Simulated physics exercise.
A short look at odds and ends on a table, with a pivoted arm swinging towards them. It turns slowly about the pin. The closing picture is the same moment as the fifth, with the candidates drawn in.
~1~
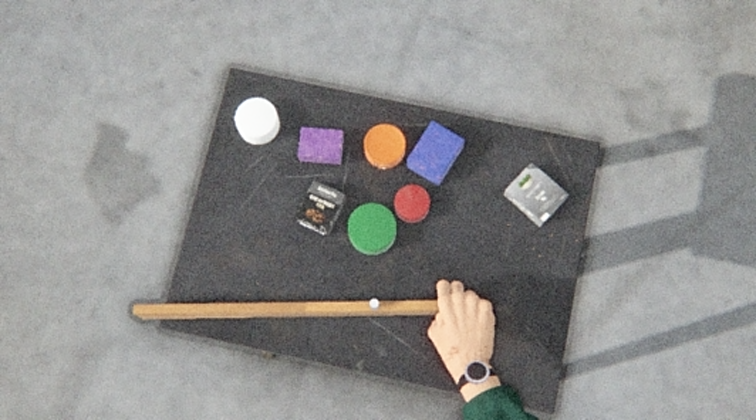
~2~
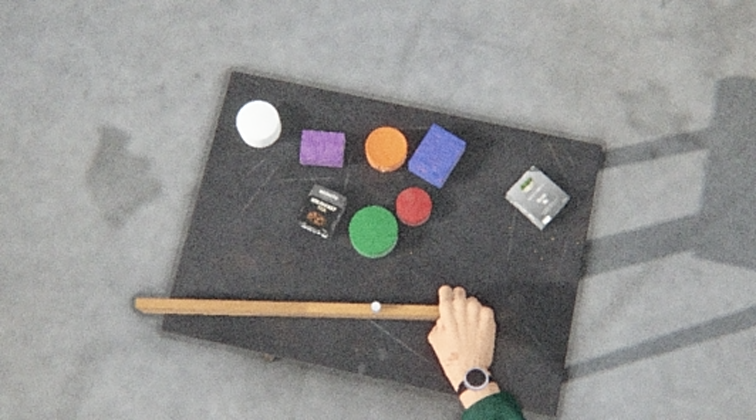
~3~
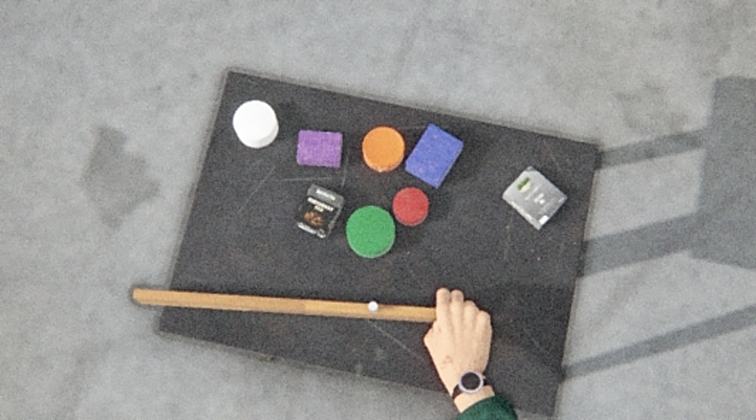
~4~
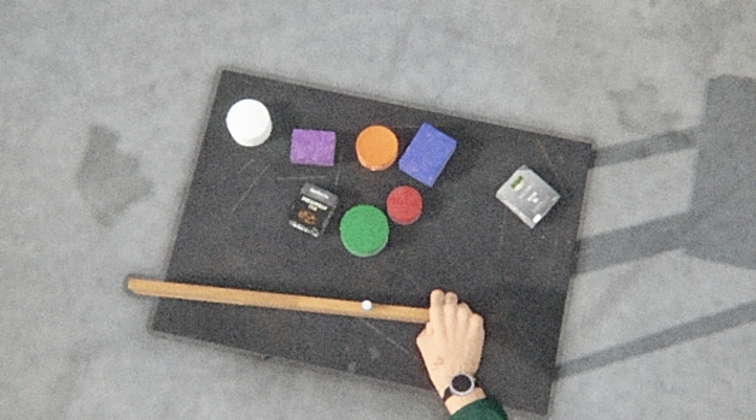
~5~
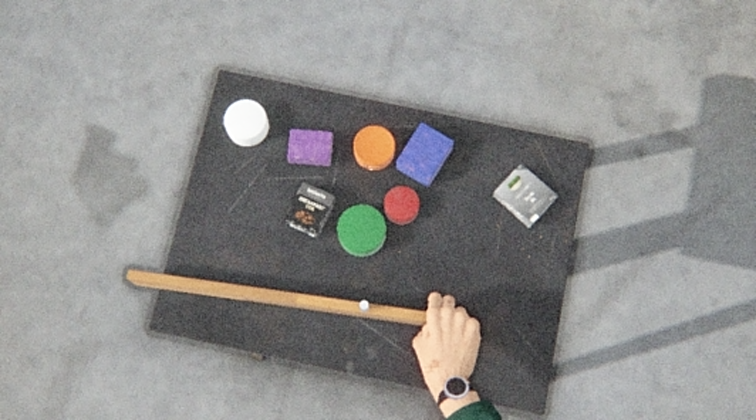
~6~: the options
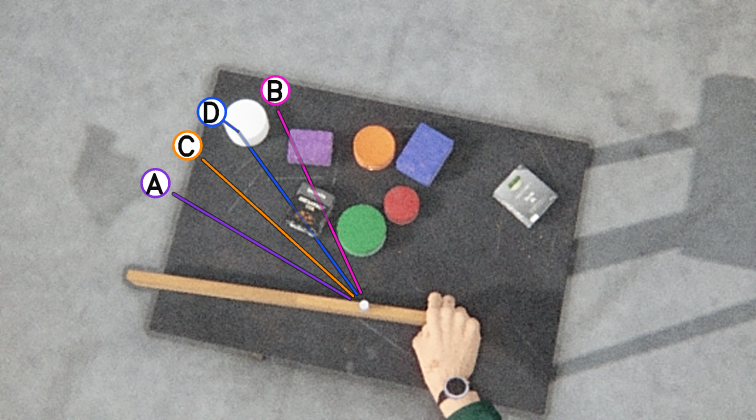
A hand slowly turns a wooden arm clockwise about its pin, below blocks, jars and tins.
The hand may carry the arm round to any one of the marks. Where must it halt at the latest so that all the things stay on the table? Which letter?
The farthest safe stop is B.
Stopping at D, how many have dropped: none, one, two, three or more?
The count is none.
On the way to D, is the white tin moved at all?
Yes.
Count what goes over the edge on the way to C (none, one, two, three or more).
By then, none.
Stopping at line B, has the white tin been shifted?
Yes.
On the marked copy, A at (260, 245); B at (318, 200); C at (277, 227); D at (296, 211).
Following B. Soon after the start, arm (257, 248); white tin (247, 124); blue block (425, 155).
Later, arm (287, 214); black packet (319, 206); white tin (247, 124).
In the end, arm (314, 198); white tin (292, 94); purple block (321, 142); nothing has fallen.
As for the rest, A is safe but short; C is safe but short; D is safe but short.
